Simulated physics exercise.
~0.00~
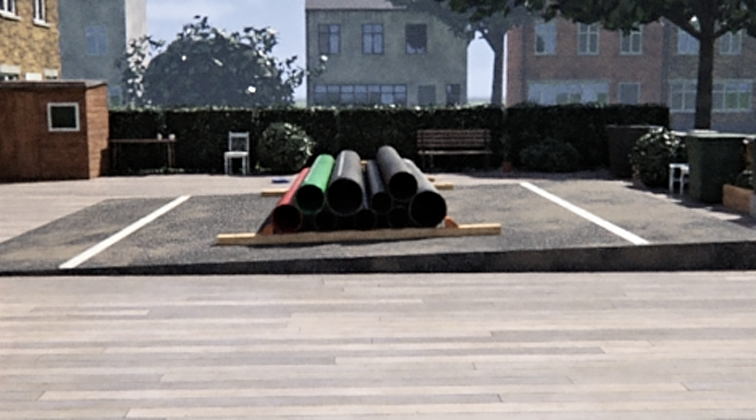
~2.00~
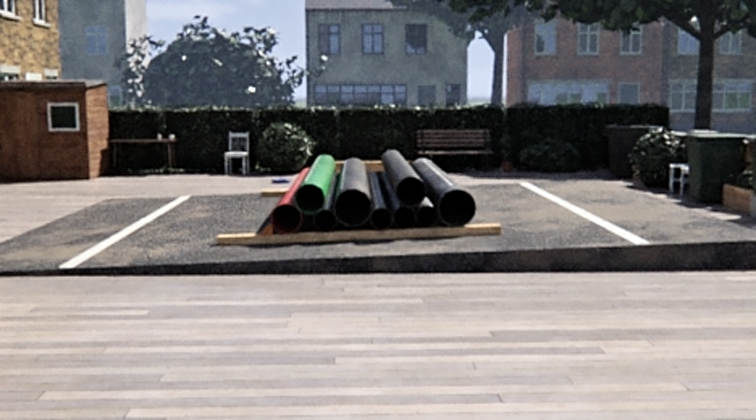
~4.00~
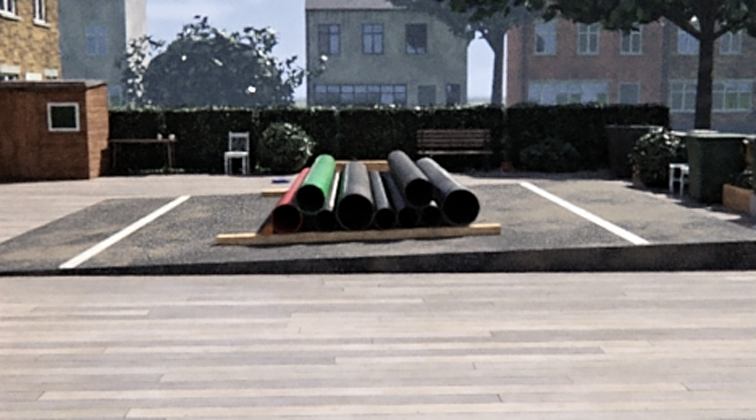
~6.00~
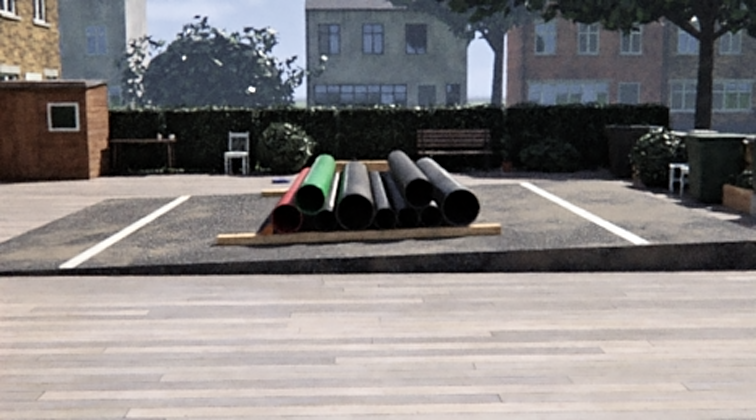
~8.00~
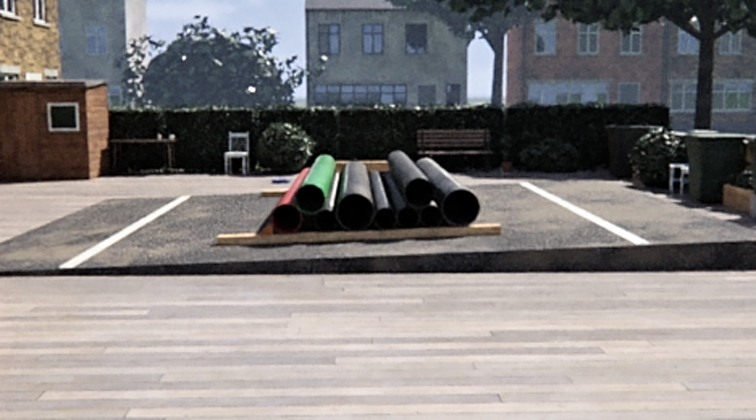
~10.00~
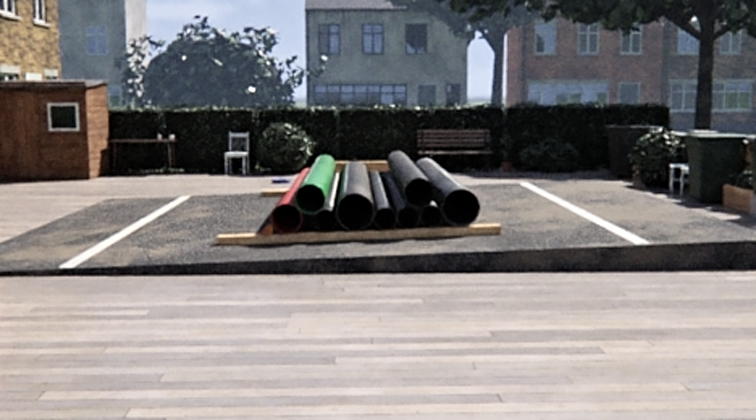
A stack of large pipes, mostly black with one green and one red at the left, sits on timber bearers in the middle of a gravel bay. The view is fixed, looking across pale decking towards a hedge, a bench, a small wooden shed and brick buildings behind. White lines run along both sides. Early on, the black pipes shift and spread to the right, the pile flattening as they settle lower. The green pipe stays propped up on others and the red one stays beneath it at the left. Everything then rests still on the timbers, inside the lines.
